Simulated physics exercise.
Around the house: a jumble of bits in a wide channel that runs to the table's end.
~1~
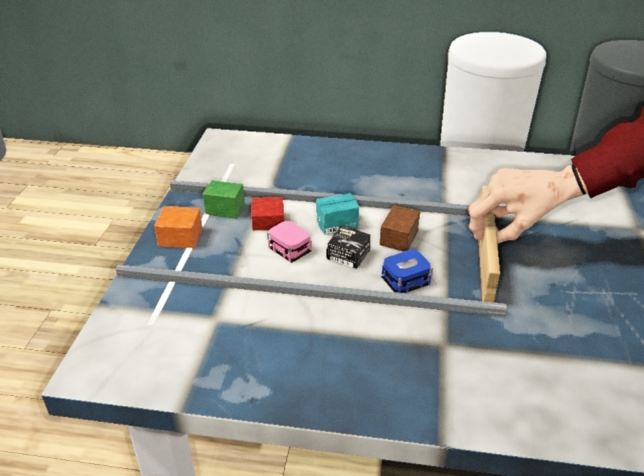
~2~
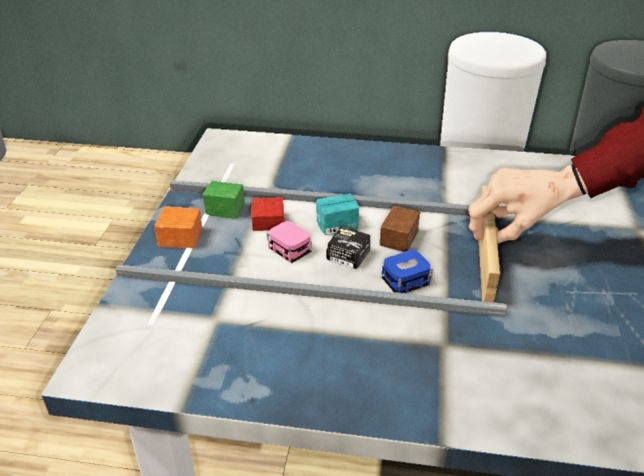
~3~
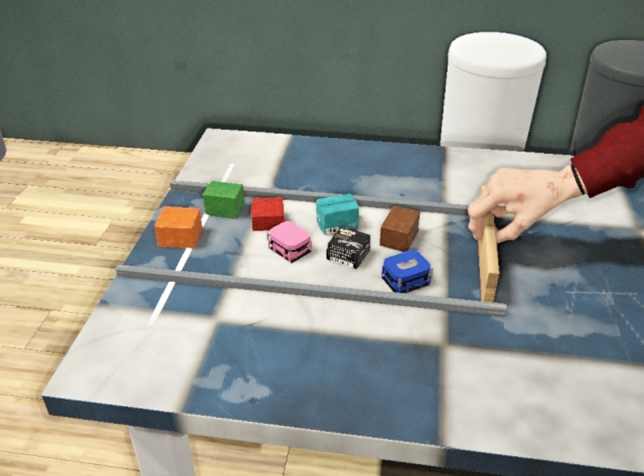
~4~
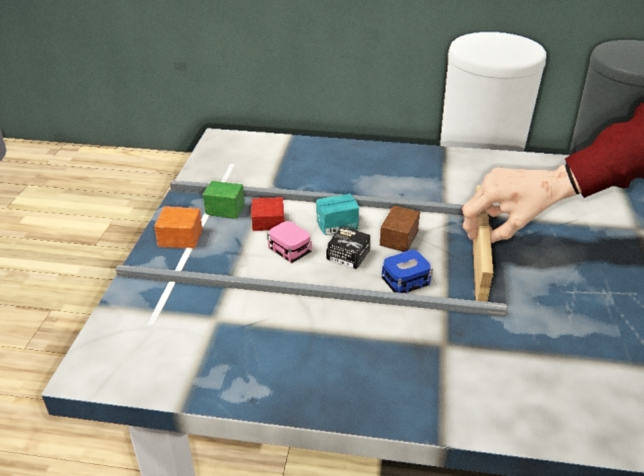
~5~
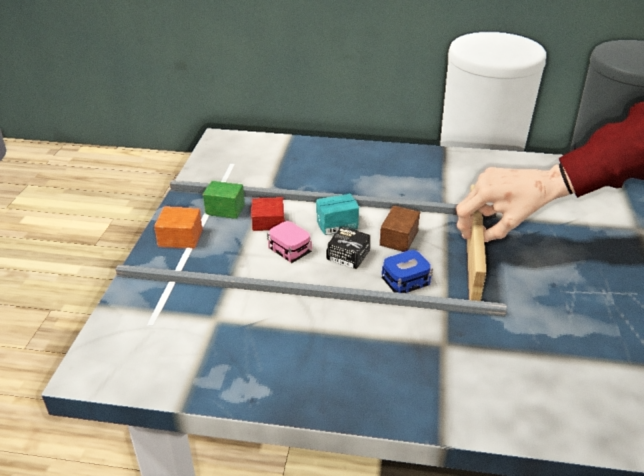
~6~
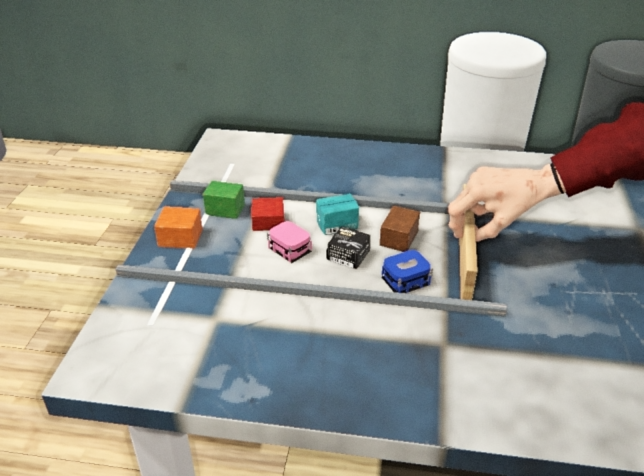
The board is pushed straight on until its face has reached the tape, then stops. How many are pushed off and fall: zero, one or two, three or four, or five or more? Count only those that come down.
The number that fall off is three or four.
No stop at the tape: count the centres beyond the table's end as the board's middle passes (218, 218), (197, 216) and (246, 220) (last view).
Past the end: 3, 3 and 1.
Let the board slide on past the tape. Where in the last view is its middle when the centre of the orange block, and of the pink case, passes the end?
Its middle is around (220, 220) and around (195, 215).
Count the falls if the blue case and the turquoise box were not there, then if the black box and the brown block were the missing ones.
It would be 2 and 1.
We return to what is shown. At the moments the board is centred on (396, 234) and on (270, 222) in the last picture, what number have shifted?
The counts are 3 and 8.
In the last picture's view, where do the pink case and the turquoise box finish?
The pink case stops around (156, 211); the turquoise box around (172, 190).
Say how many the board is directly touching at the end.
That makes 2.
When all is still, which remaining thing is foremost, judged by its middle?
That is the pink case.
Soon after, none off yet; orange block at rest near (179, 227); green block at rest near (224, 199); red block at rest near (268, 214).
At rest, the number that fall off is three or four; fallen, red block, green block and orange block.
